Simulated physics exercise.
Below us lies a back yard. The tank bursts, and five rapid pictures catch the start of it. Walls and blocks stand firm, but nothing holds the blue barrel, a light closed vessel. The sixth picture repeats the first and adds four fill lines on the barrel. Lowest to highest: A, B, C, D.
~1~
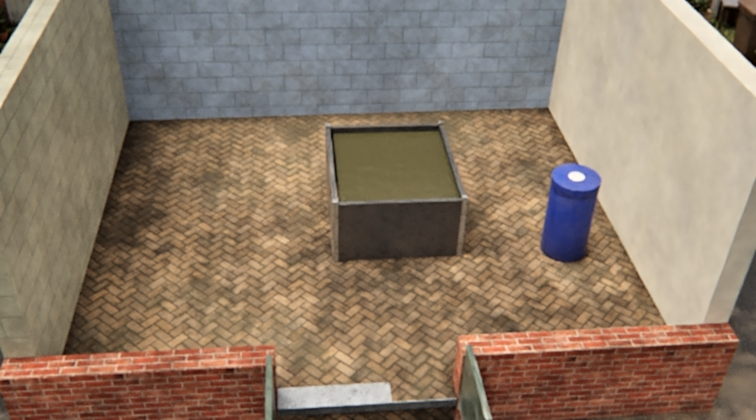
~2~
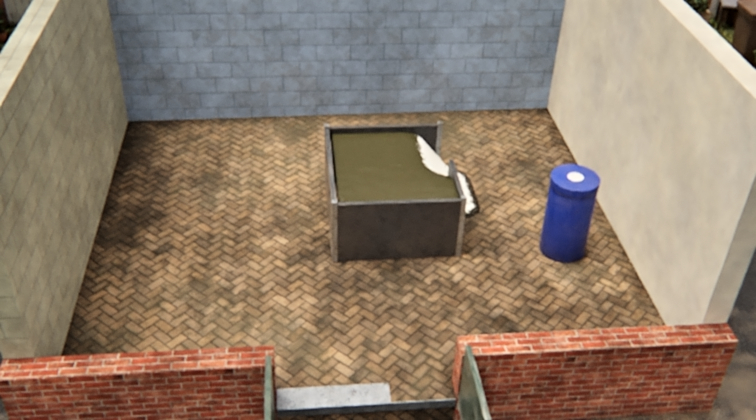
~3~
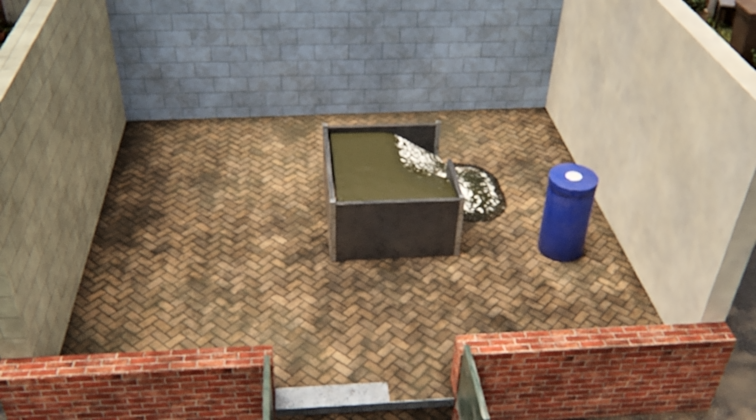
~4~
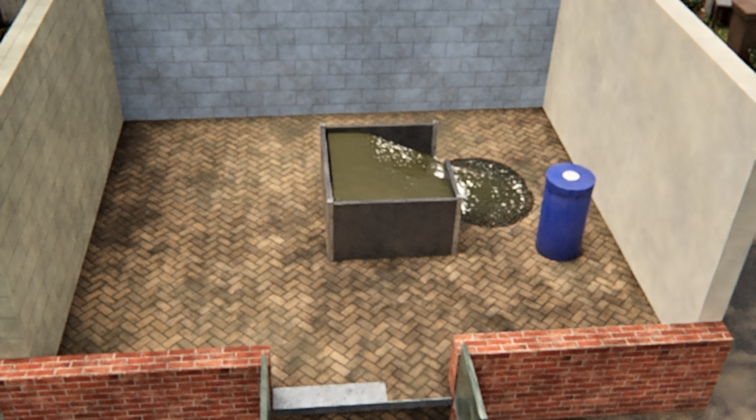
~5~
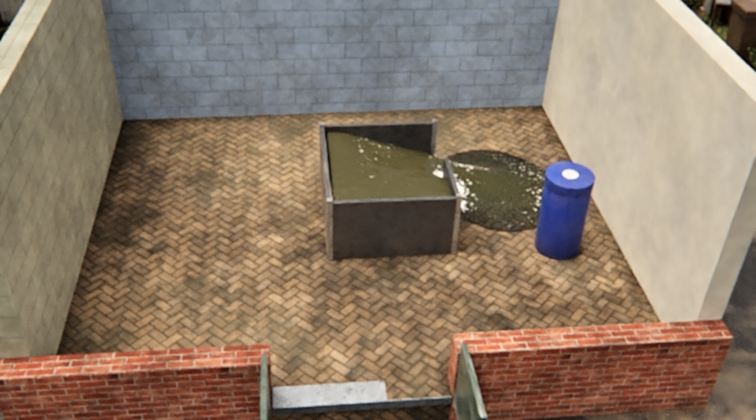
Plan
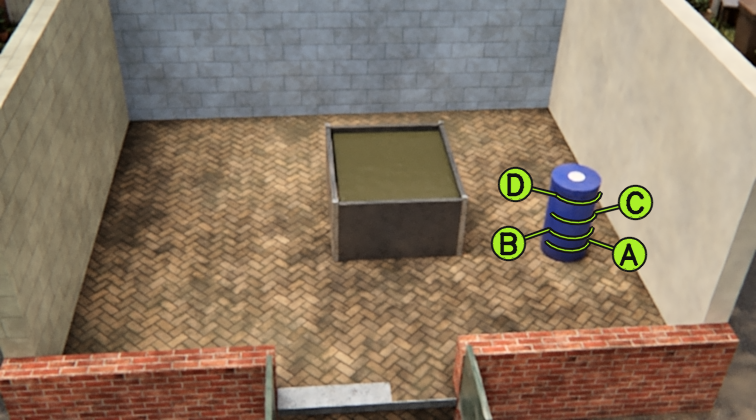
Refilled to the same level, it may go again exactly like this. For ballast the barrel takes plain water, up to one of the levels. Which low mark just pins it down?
It is A.
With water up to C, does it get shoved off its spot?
No, that is safe.
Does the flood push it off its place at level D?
No, that is safe.
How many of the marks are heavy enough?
All of the four.
On the marked copy, A at (572, 250); B at (575, 238); C at (578, 222); D at (582, 203); from the bottom up A, B, C, D.
For level A, it does not move.
For level B, it does not move.
For level C, it does not move.
For level D, it does not move.
